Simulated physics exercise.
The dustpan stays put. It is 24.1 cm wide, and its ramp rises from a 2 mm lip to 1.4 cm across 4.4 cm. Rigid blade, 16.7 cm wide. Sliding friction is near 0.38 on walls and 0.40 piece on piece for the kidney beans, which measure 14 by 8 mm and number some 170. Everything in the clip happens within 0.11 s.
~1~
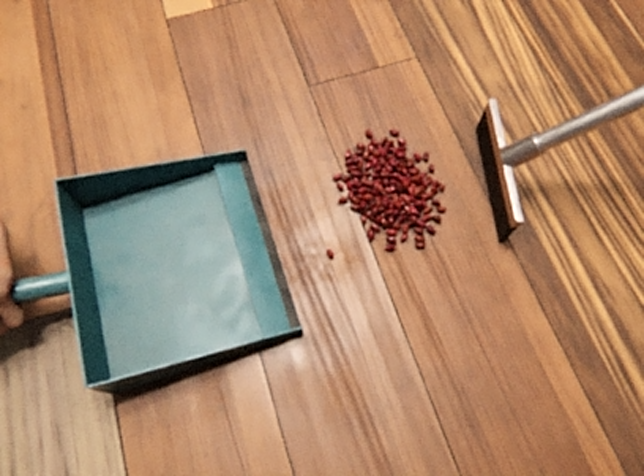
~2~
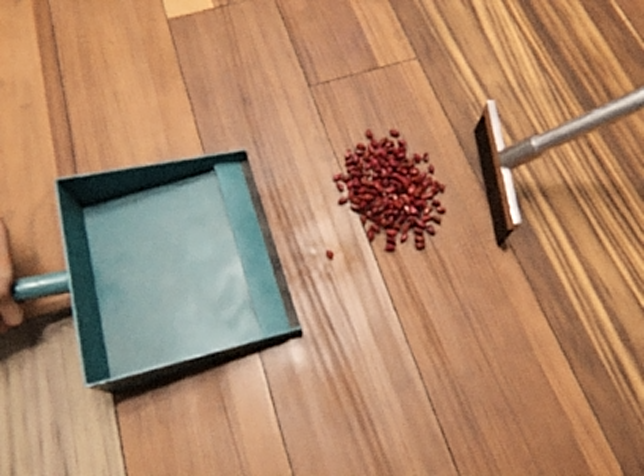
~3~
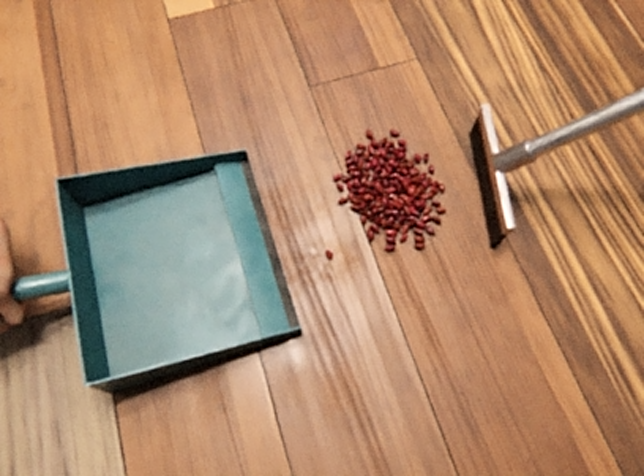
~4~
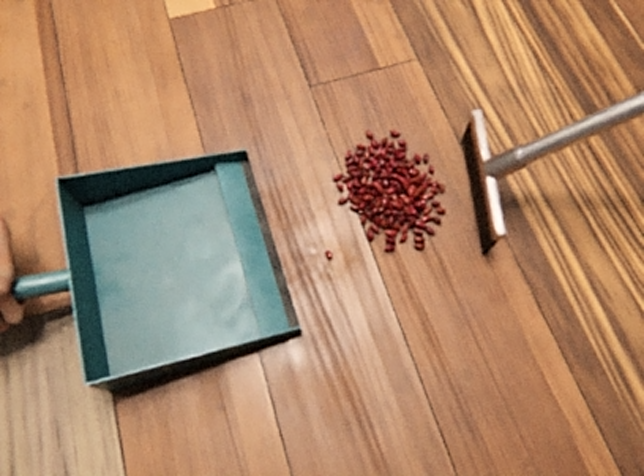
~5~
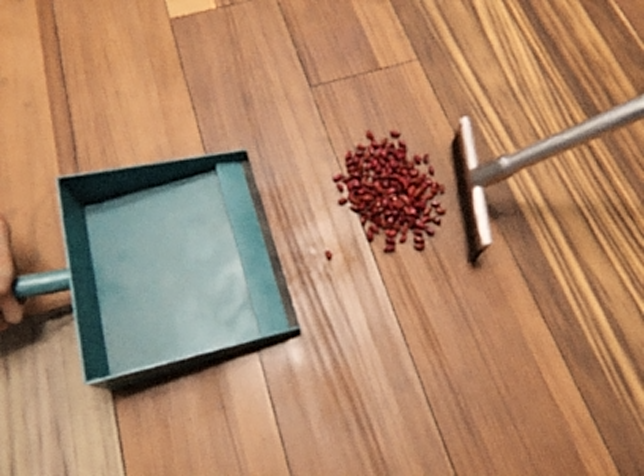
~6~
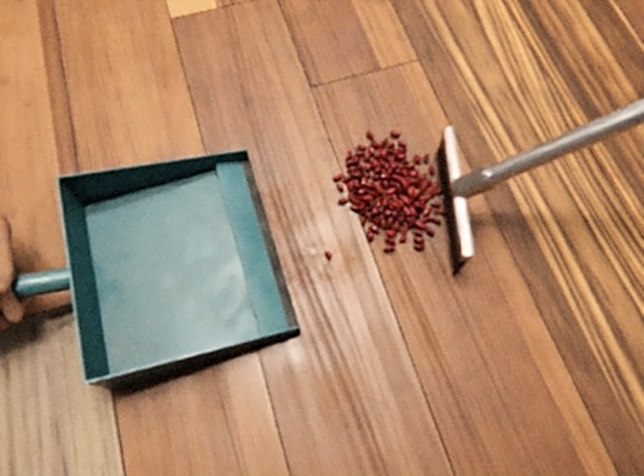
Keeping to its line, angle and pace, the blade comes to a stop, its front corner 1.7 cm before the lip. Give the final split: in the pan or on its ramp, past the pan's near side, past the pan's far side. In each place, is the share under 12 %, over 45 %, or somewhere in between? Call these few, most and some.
I would put it this way: Pan some, near side few, far side few.
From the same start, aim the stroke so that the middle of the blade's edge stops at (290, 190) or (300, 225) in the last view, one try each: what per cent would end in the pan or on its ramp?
The two tries give roughly 45 and 45 %.
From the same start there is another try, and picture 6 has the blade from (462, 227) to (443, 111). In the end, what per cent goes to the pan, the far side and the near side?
Split: Pan = 35, far = 25, near = 5.
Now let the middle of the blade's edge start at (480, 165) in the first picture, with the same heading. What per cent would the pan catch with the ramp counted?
Close to 35 in a hundred.
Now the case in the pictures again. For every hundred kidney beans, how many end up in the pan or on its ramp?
Around 25 in a hundred finish there.
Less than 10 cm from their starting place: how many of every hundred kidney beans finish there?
I'd estimate roughly 35 per cent.
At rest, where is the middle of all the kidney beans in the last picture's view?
(277, 204) or so.
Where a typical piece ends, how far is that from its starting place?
That distance is close to 14 cm.
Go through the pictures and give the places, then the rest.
Blade from (516, 223) to (490, 107), moved 0.0 cm, 0 of the pieces shifted so far; middle of the pieces at (387, 190); pan at (170, 271), in the first frame.
Blade from (513, 224) to (488, 109), moved 0.3 cm, 0 of the pieces shifted so far; middle of the pieces at (387, 190), in the second frame.
Blade from (507, 229) to (483, 113), moved 1.1 cm, 0 of the pieces shifted so far; middle of the pieces at (387, 191), in the third frame.
Blade from (498, 235) to (475, 118), moved 2.5 cm, 0 of the pieces shifted so far; middle of the pieces at (387, 191), in the fourth frame.
Blade from (484, 245) to (462, 126), moved 4.5 cm, 0 of the pieces shifted so far; middle of the pieces at (387, 191), in the fifth frame.
Blade from (466, 256) to (447, 135), moved 7.0 cm, 1 of the pieces shifted so far; middle of the pieces at (387, 191); pan at (171, 269), in the sixth frame.
Then, 0.09 s after the last picture, middle of the blade 12 cm from the lip; 0 % over the lip, far side 0 %, near side 0 %.
Then, 0.16 s after the last picture, middle of the blade 5 cm from the lip; 0 % over the lip, far side 0 %, near side 0 %.
Then, 0.36 s after the last picture, middle of the blade 4 cm from the lip; 25 % over the lip, far side 5 %, near side 0 %.
In the end, pan 25 %, near side 0 %, far side 5 %, in front of the lip or behind the blade 70 %.
